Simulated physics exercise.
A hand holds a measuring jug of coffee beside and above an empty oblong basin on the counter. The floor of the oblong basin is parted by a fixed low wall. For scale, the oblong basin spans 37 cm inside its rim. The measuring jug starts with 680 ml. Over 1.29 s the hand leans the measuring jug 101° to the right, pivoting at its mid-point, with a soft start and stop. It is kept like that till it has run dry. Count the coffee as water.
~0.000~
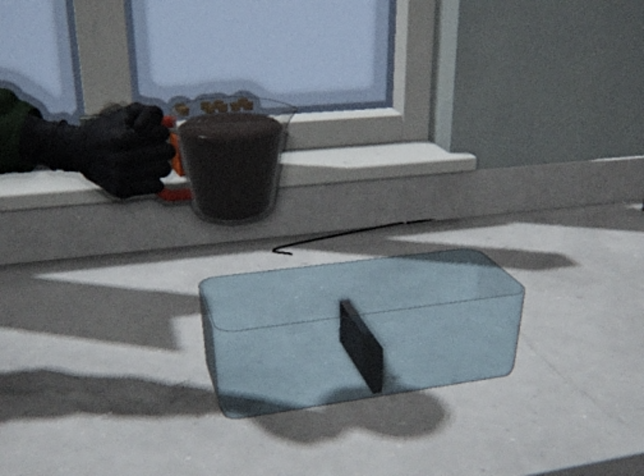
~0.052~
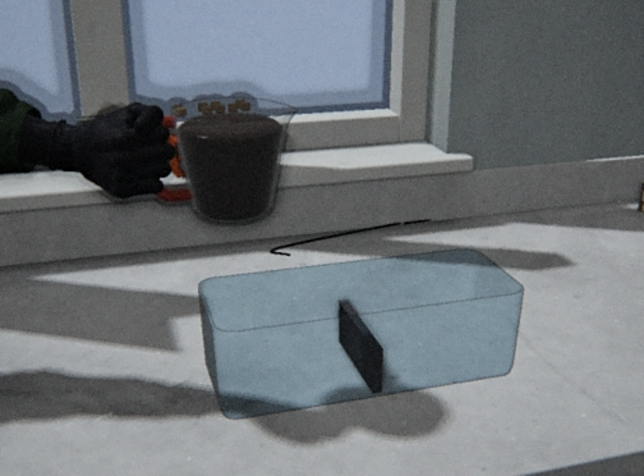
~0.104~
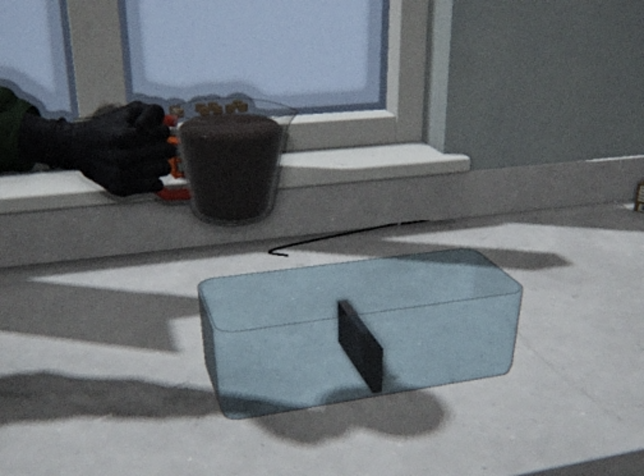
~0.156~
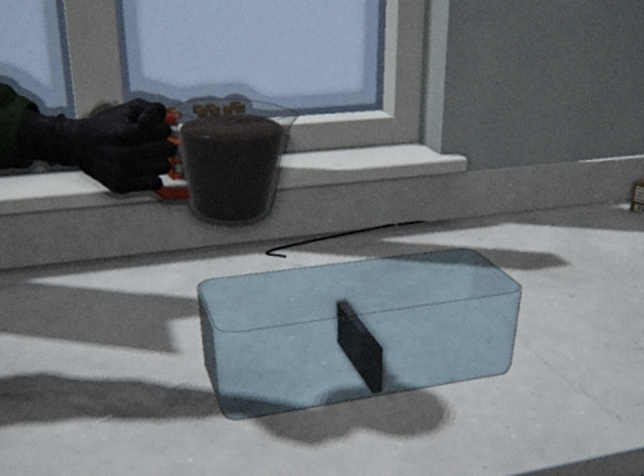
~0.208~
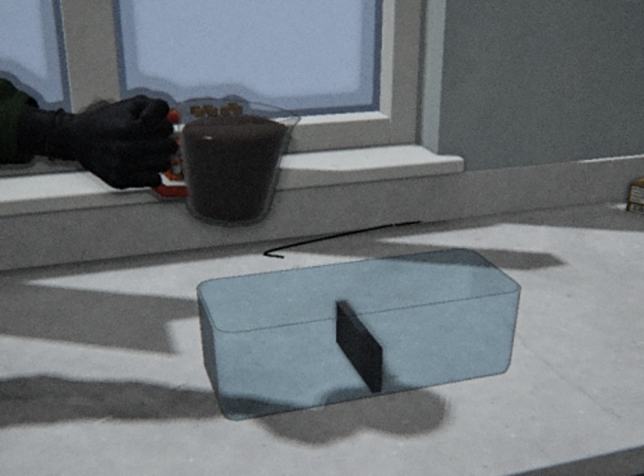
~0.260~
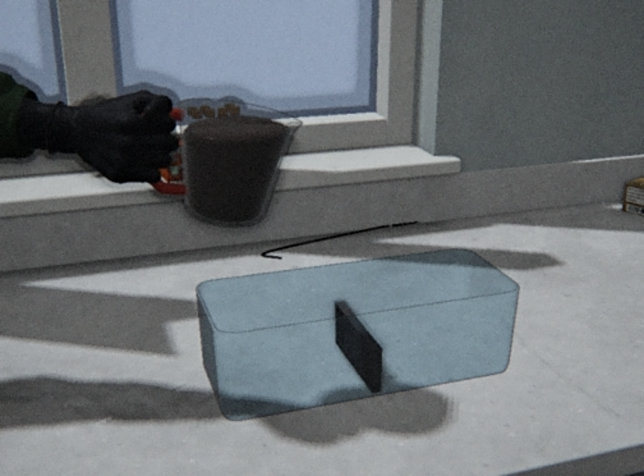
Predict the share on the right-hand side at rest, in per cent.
Roughly 49 per cent is past the wall.
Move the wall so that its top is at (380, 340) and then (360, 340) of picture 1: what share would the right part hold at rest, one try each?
First 15, then 55 per cent.
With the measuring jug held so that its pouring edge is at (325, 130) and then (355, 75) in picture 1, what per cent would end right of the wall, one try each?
First 80, then 95 per cent.
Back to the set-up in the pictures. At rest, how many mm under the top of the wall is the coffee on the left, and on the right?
Some 44 mm on the left and 46 mm on the right.
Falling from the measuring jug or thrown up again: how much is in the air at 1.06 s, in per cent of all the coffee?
Near 20 in a hundred.
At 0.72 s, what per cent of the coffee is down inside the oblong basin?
About 5 per cent.
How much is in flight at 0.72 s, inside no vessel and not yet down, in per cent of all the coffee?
Near 20 in a hundred.
After 0.72 s the tilt is 60° and 75 per cent is still to pour, 1 is left of the wall and 4 right of it.
After 1.06 s the tilt is 93° and 20 per cent is still to pour, 16 is left of the wall and 43 right of it.
After 1.41 s the tilt is 101° and 1 per cent is still to pour, 49 is left of the wall and 48 right of it.
After 1.79 s the tilt is 101° and 0 per cent is still to pour, 50 is left of the wall and 49 right of it.
In the end 50 per cent lies left of the wall, 49 right of it and 1 outside.
